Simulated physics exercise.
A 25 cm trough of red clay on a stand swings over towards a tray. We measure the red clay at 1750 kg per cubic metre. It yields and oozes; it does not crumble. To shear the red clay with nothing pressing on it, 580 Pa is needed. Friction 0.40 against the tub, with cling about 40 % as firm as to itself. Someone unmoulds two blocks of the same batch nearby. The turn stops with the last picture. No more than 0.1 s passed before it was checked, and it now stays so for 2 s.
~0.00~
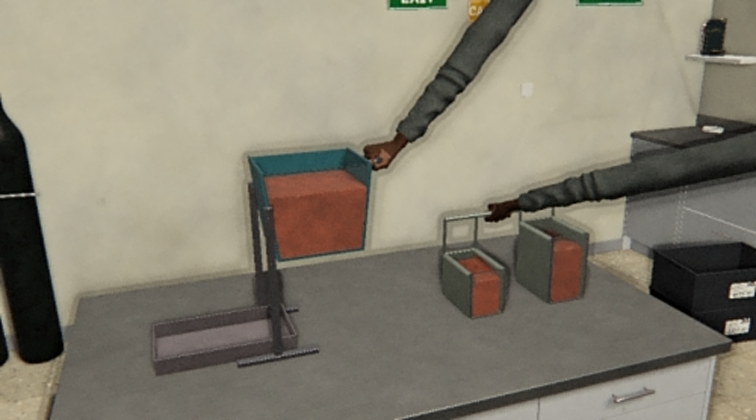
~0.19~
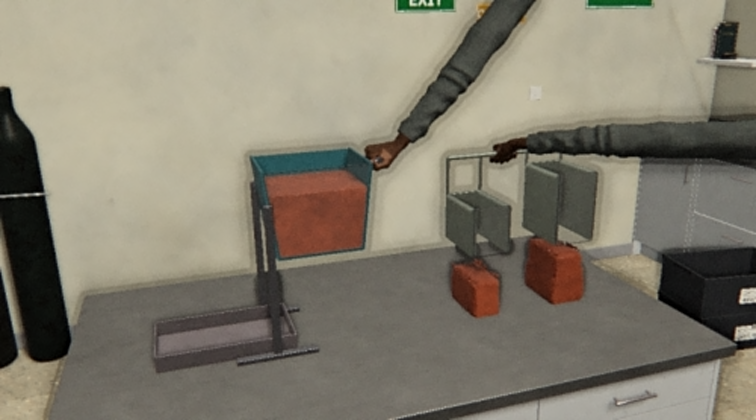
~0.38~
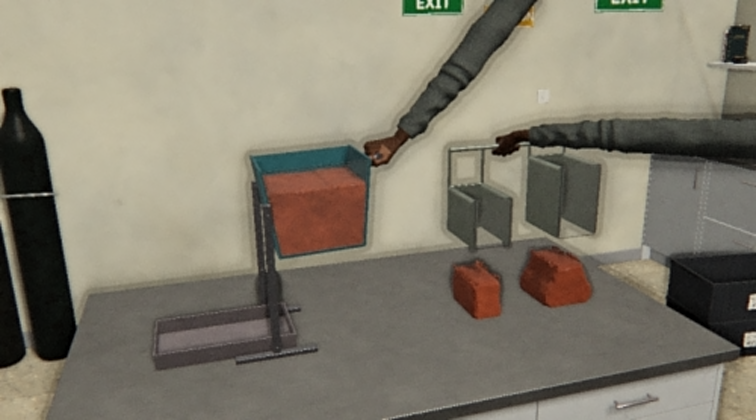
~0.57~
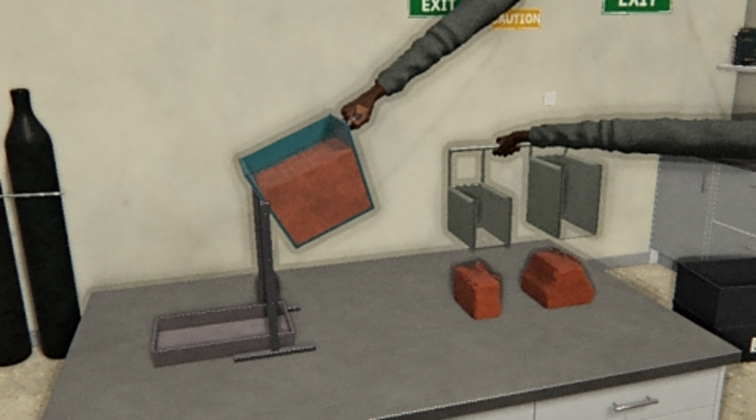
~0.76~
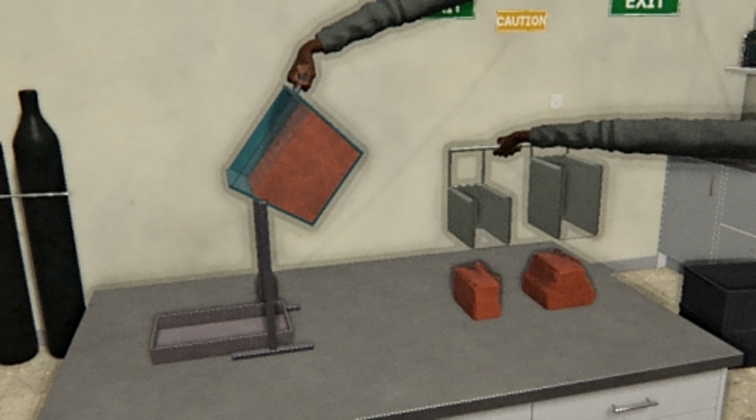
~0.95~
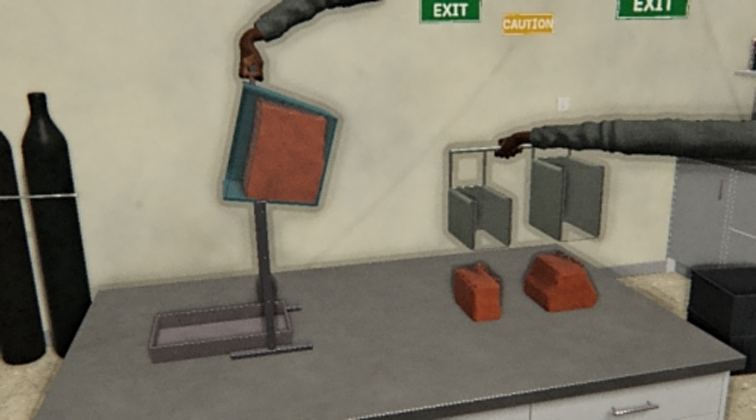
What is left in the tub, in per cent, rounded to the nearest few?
Around 76 in every hundred.
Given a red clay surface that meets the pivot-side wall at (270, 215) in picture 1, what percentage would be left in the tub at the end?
100 %.
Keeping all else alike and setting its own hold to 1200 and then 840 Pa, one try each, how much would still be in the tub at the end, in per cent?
First 100 %, second 100 %.
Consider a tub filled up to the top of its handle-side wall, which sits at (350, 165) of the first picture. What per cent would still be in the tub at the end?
About 100 % stays in the tub.
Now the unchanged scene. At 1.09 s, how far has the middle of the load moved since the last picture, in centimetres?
Something like 3 cm, I'd say.
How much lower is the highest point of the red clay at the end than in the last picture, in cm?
The top ends up some 9 cm below its level in the last picture.
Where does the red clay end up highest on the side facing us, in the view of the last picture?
The highest point sits at around (283, 136).
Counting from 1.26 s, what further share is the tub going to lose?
About 16 per cent.
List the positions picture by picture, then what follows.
In the first frame, handle-side rim at (369, 164), tilt 0 degrees; highest point of the red clay at (280, 196); test blocks 13 cm, 20 cm high (left to right).
In the second frame, handle-side rim at (370, 163), tilt 0 degrees; highest point of the red clay at (280, 195); test blocks 13 cm, 18 cm high (left to right).
In the third frame, handle-side rim at (368, 160), tilt 2 degrees; highest point of the red clay at (360, 184); test blocks 13 cm, 15 cm high (left to right).
In the fourth frame, handle-side rim at (345, 126), tilt 23 degrees; highest point of the red clay at (352, 151); test blocks 13 cm, 14 cm high (left to right).
In the fifth frame, handle-side rim at (293, 94), tilt 53 degrees; highest point of the red clay at (314, 114); test blocks 13 cm, 14 cm high (left to right).
In the sixth frame, handle-side rim at (246, 89), tilt 75 degrees; highest point of the red clay at (268, 105); test blocks 13 cm, 14 cm high (left to right).
By 1.09 s, the tub is at 75 degrees and holds 100 %.
By 1.26 s, the tub is at 75 degrees and holds 92 %.
By 1.43 s, the tub is at 75 degrees and holds 83 %.
By 1.60 s, the tub is at 75 degrees and holds 78 %.
By 2.95 s, at the end, the tub is at 75 degrees and holds 76 %.
